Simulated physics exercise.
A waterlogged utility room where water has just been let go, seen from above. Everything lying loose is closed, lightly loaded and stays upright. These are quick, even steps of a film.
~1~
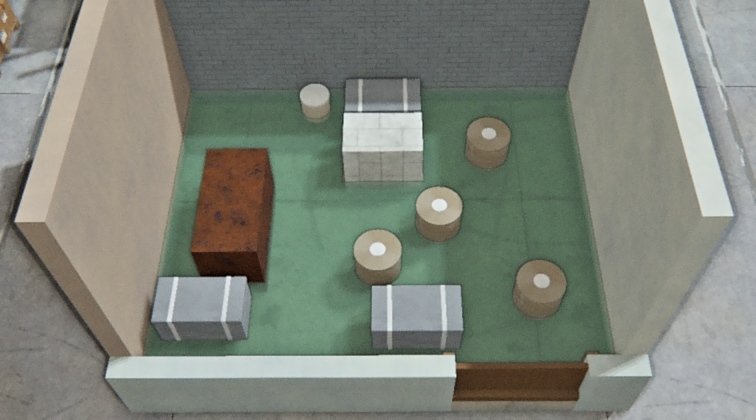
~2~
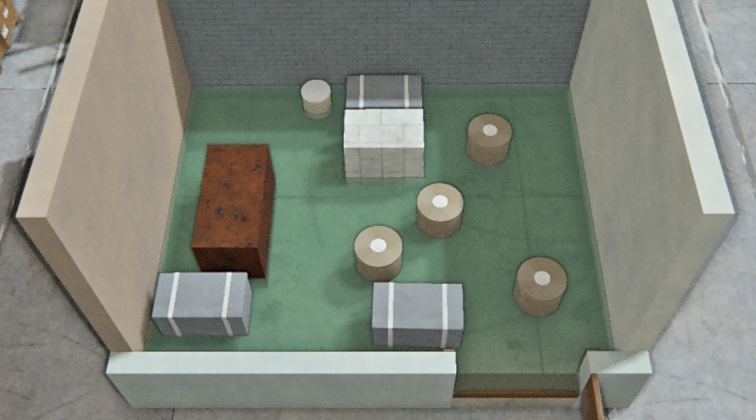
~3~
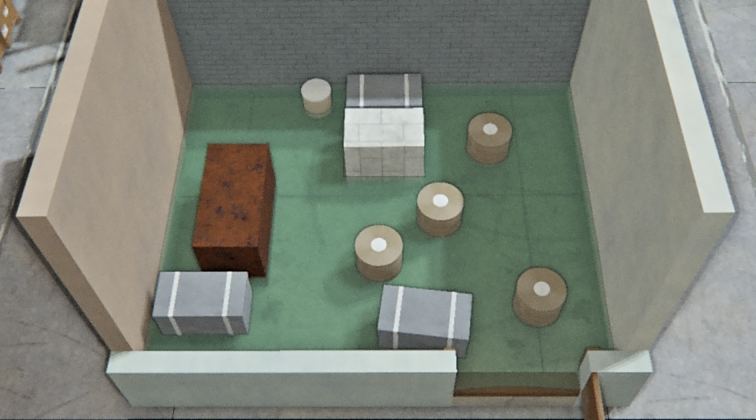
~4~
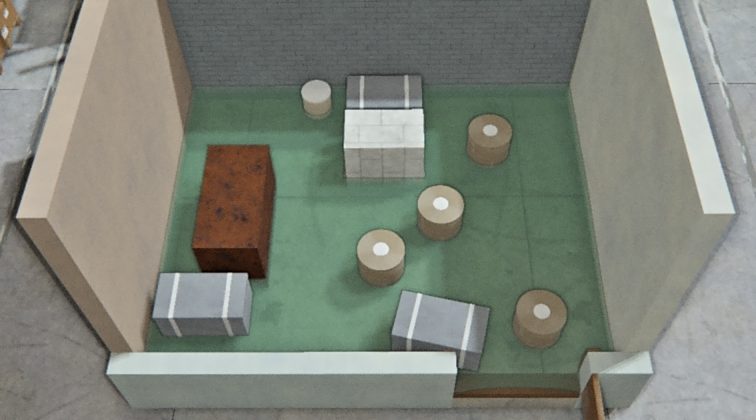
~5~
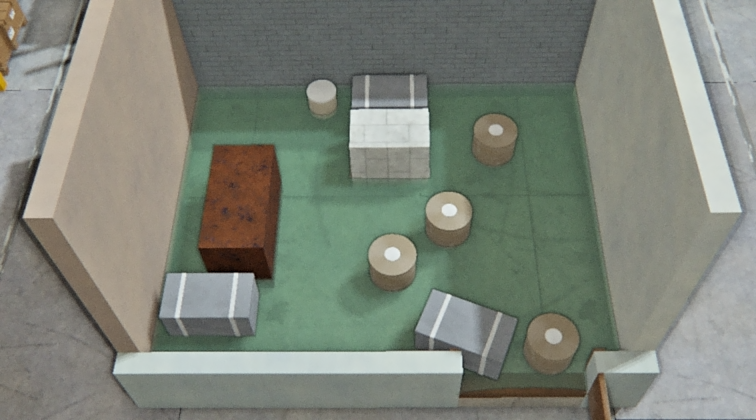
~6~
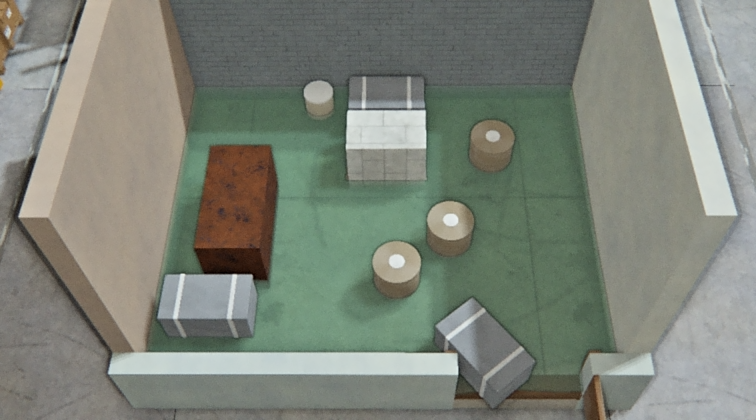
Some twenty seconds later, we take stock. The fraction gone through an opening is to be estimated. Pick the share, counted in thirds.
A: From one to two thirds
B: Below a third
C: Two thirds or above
Option C: Two thirds or above.
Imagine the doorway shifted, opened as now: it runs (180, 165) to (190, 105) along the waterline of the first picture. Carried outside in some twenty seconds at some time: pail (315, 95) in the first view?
Verdict: Yes.
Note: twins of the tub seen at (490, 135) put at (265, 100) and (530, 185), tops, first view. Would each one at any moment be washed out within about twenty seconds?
Well, the first one never leaves, but the second one leaves.
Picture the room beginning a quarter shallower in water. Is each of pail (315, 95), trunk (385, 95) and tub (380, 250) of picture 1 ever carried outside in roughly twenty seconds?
Object by object: Trapped; trapped; carried off.
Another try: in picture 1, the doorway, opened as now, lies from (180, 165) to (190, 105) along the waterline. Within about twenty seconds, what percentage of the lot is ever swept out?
Estimate: Around 10 per cent.
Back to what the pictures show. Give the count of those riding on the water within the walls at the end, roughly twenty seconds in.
Exactly 2 of them.
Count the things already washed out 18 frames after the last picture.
The answer here is 4.
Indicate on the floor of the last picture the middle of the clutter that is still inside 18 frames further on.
I'd say somewhere close to (415, 217).
A moment on, 2 of 8 are out; 6 afloat.
Next, 4 of 8 are out; 4 afloat.
Later, 6 of 8 are out; 2 afloat.
In the end, 6 of 8 are out; 2 afloat.
